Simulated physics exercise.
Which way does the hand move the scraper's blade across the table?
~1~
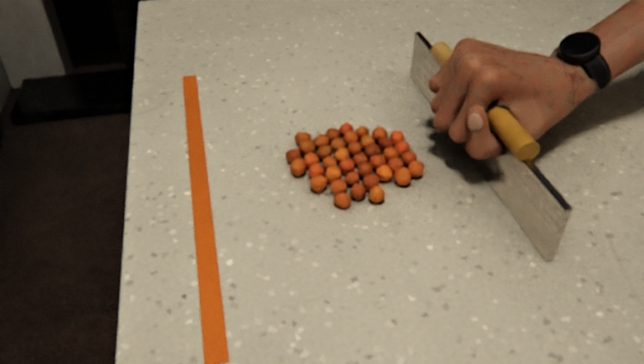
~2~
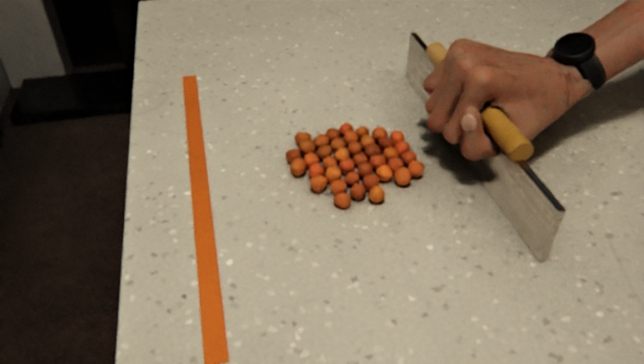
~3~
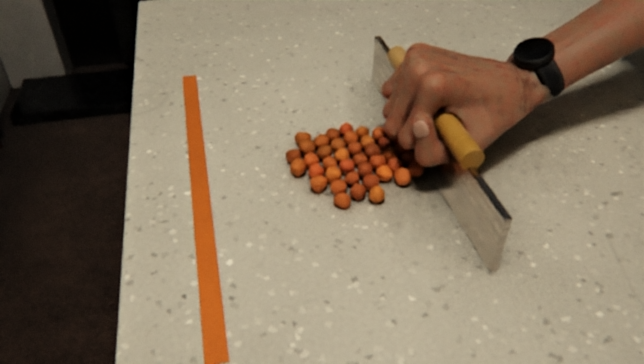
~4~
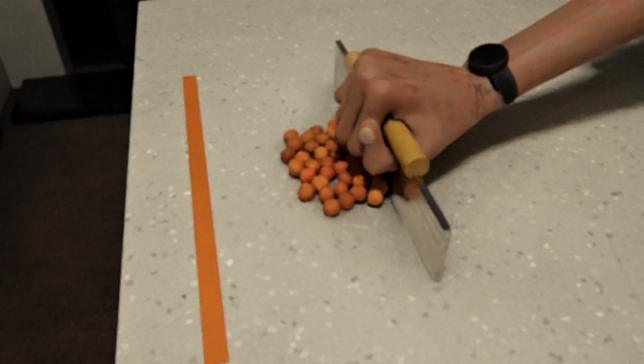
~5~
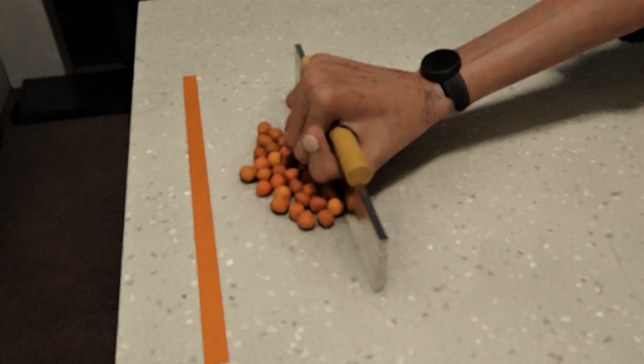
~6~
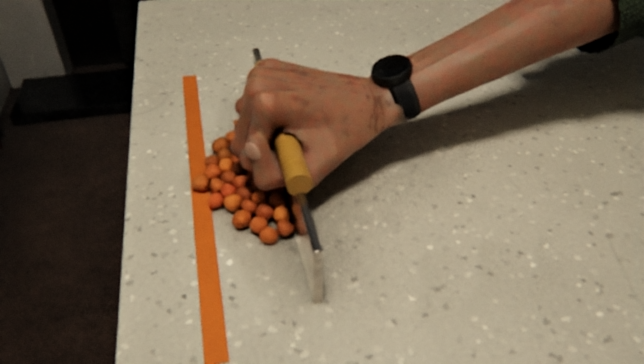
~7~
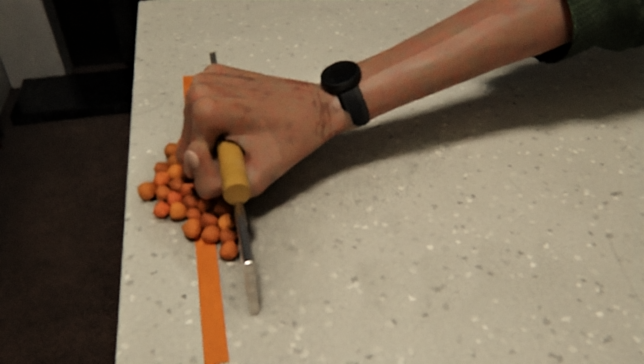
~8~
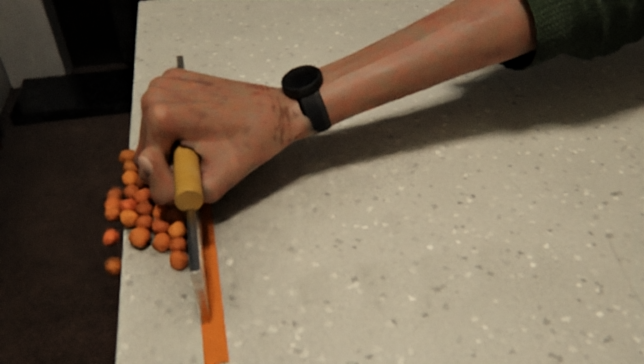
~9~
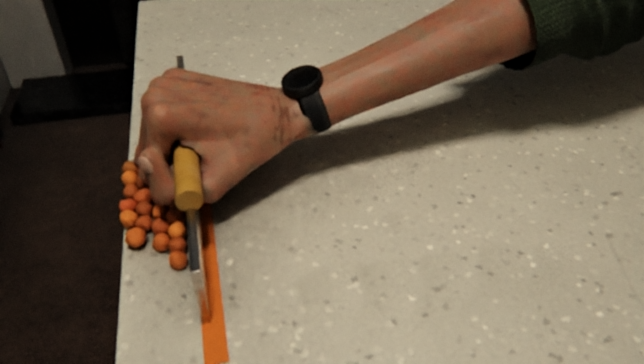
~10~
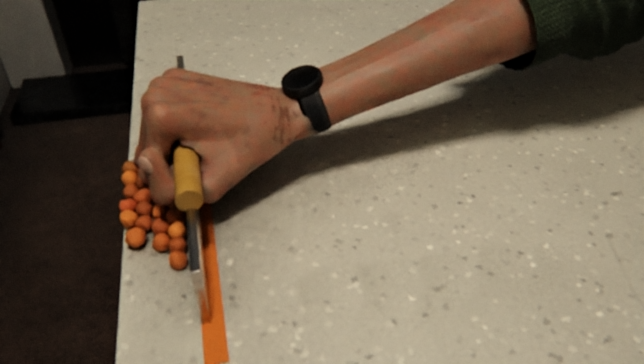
The hand moves the blade to the left, pushing the orange balls ahead of it until it stops at the orange tape.
On a speckled table, a hand scrapes orange balls left, and a few fall off.
